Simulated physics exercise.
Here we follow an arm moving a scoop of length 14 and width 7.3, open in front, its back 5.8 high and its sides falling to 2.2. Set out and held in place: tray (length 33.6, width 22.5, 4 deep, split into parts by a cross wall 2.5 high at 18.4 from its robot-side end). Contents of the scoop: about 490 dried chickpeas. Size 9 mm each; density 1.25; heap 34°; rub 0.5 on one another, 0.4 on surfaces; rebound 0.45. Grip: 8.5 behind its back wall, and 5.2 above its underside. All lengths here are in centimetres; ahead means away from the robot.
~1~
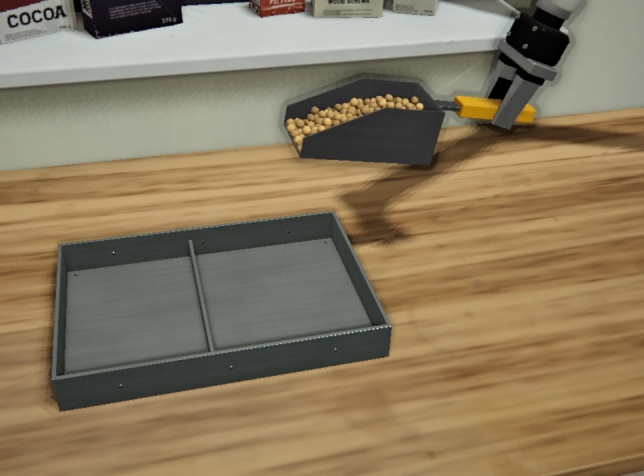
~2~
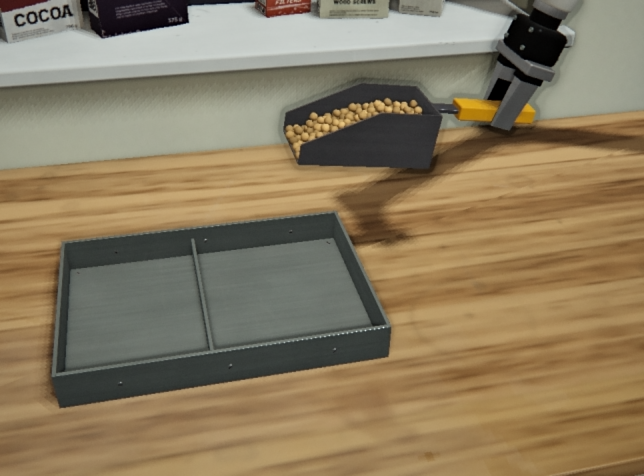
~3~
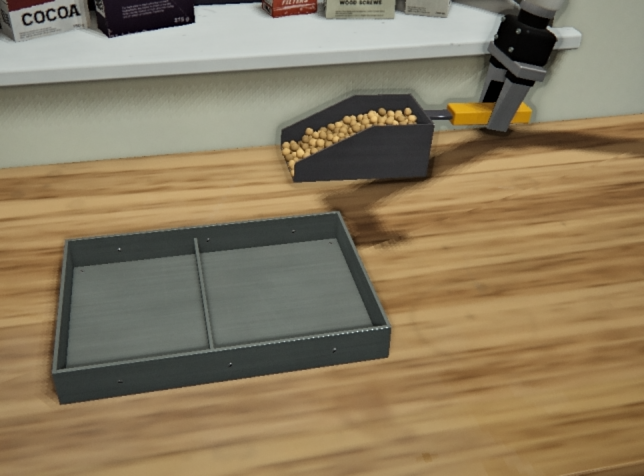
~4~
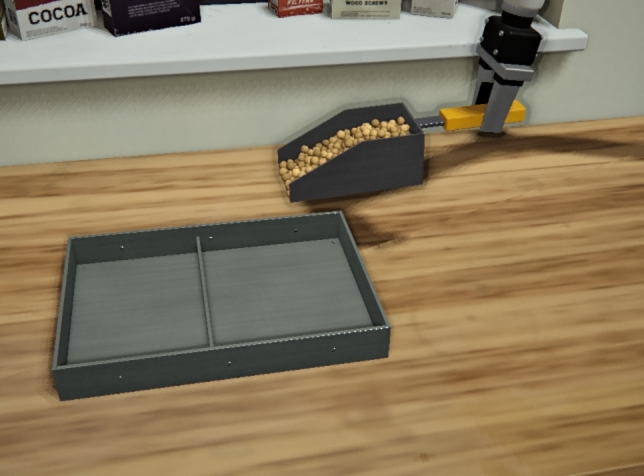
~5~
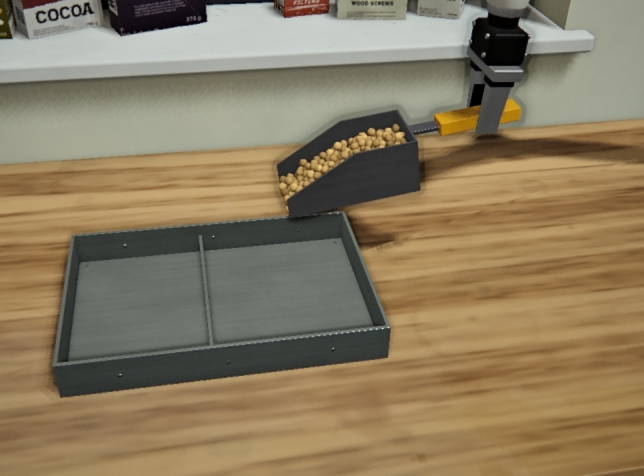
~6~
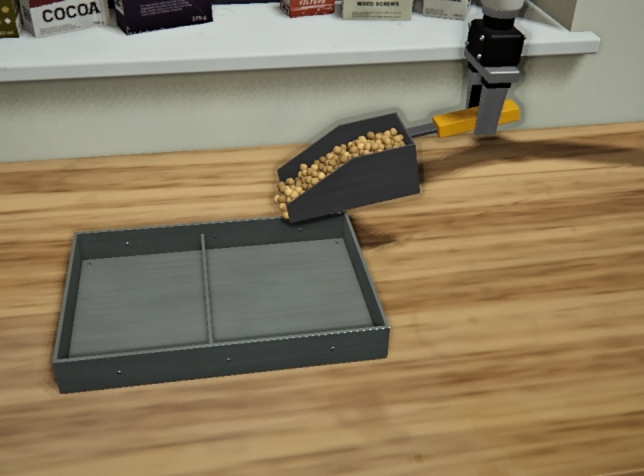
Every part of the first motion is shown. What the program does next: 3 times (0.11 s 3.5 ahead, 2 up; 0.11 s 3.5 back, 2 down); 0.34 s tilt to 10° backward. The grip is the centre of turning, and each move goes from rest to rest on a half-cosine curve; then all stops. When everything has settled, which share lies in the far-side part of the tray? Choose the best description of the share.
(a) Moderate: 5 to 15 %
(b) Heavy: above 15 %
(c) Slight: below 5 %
Answer: B.
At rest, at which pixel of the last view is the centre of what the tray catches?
Middle point: About (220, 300).
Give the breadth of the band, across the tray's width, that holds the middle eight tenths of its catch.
Around 14 cm across.
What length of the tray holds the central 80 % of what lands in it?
20 cm.
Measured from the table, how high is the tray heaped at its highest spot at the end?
Some 3.0 cm.
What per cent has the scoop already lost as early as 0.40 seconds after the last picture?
85 %.
Then, 0.40 s on, tilted 10° forward, highest piece 17 above the table; 193 in the robot-side part, 93 in the far-side part, 66 on the scoop, 142 in flight or on a rim.
Then, 0.80 s on, tilted 3° forward, highest piece 6 above the table; 302 in the robot-side part, 192 in the far-side part.
Then, 1.20 s on, tilted 10° backward, highest piece 3 above the table; 302 in the robot-side part, 192 in the far-side part.
Then, 2.25 s on, tilted 10° backward, highest piece 3 above the table; 302 in the robot-side part, 192 in the far-side part.
In the end, 302 in the robot-side part, 192 in the far-side part. That is 39 % in the far-side part of the tray.
